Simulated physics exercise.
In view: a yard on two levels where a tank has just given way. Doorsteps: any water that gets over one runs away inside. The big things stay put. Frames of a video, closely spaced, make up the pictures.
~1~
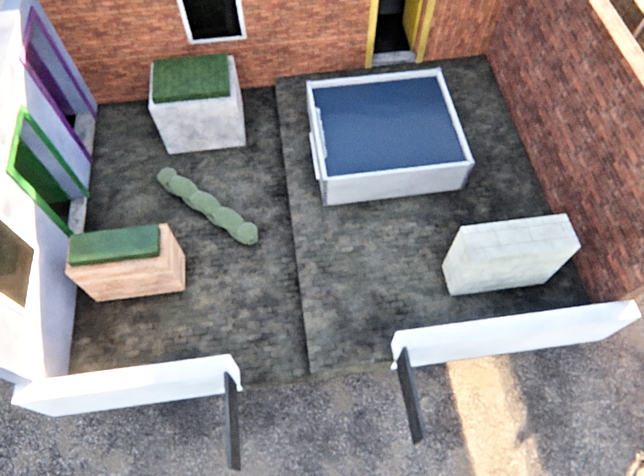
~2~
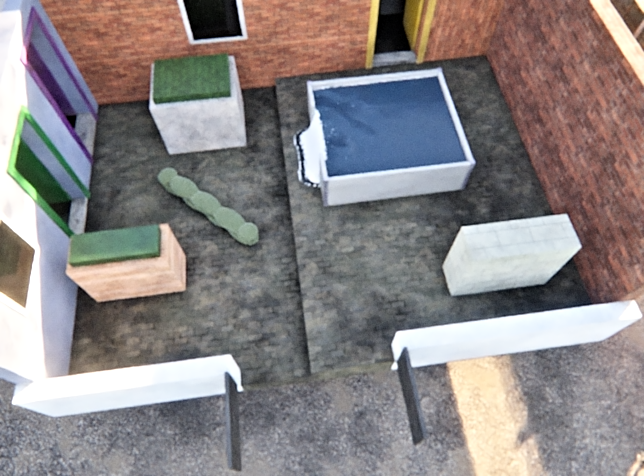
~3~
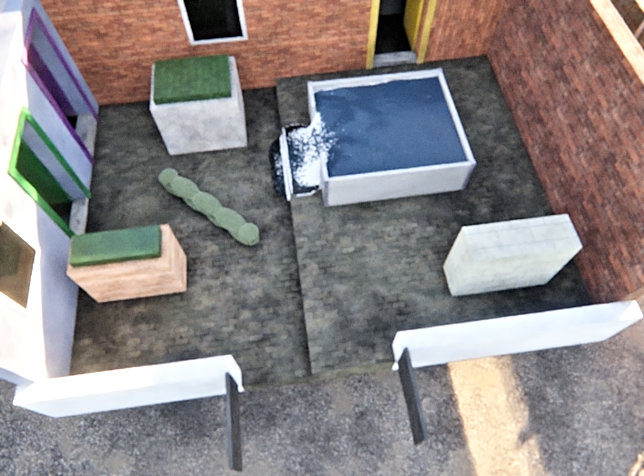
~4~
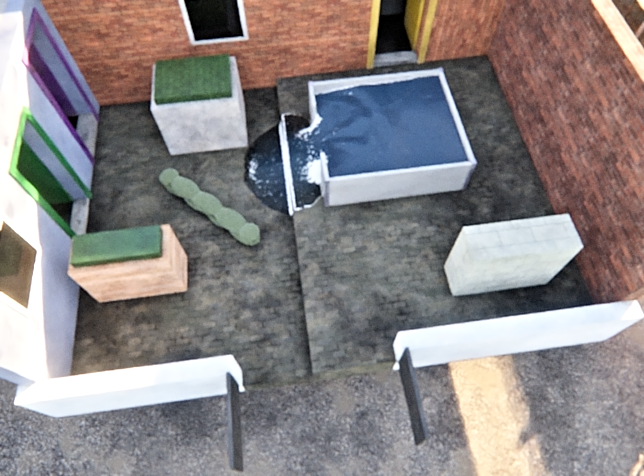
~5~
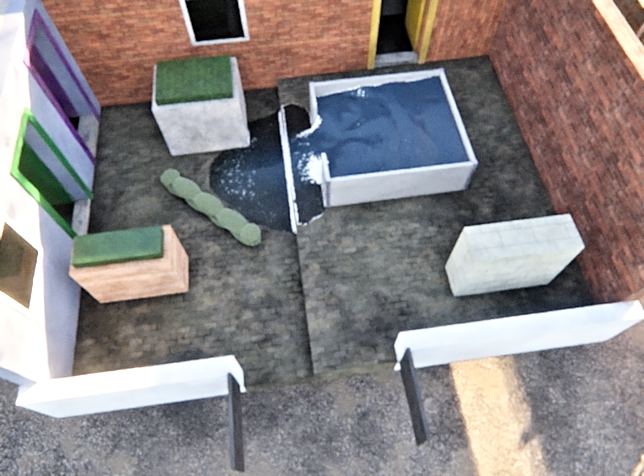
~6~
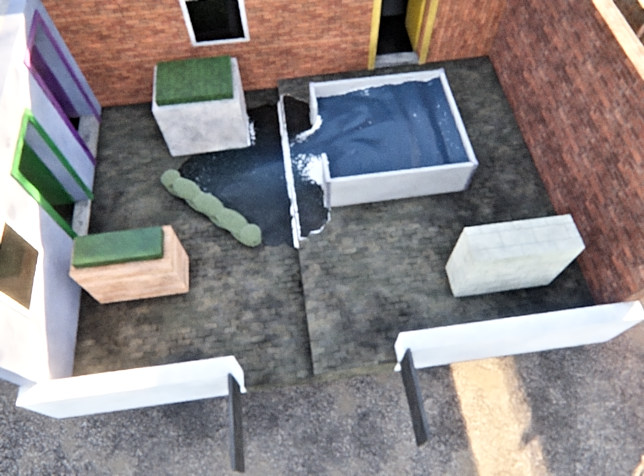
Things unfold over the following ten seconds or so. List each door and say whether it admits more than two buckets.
Green door - admits more than two; yellow door - admits no more than two; purple door - admits no more than two.
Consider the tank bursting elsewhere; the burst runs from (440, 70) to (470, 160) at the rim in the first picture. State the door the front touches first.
It is the yellow-painted one.
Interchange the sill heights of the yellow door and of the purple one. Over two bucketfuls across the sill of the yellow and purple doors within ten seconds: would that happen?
The yellow door is under; the purple door goes over.
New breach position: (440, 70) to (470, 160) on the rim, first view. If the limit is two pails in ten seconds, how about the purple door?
The purple one falls short.
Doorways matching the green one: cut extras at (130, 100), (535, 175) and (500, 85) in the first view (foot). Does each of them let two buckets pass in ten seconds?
Well, the first one overshoots, the next doesn't reach it, and the last doesn't reach it.
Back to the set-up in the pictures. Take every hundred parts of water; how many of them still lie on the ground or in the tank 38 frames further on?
Roughly 94 out of every hundred parts.
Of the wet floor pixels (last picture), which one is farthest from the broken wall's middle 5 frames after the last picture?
At about (98, 146).
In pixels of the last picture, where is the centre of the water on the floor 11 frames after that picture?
The spot I would choose is (312, 156).
A moment on, water covers 20 % of the floor; the green door not reached, the yellow door not reached, the purple door not reached.
Next, water covers 30 % of the floor; the green door wet at the sill, nothing in, the yellow door not reached, the purple door wet at the sill, nothing in.
Then, water covers 40 % of the floor; the green door over two buckets in, the yellow door not reached, the purple door wet at the sill, nothing in.
Later, water covers 50 % of the floor; the green door over two buckets in, the yellow door not reached, the purple door wet at the sill, nothing in.
In the end, water covers 50 % of the floor; the green door far over two buckets in, the yellow door not reached, the purple door wet at the sill, nothing in.
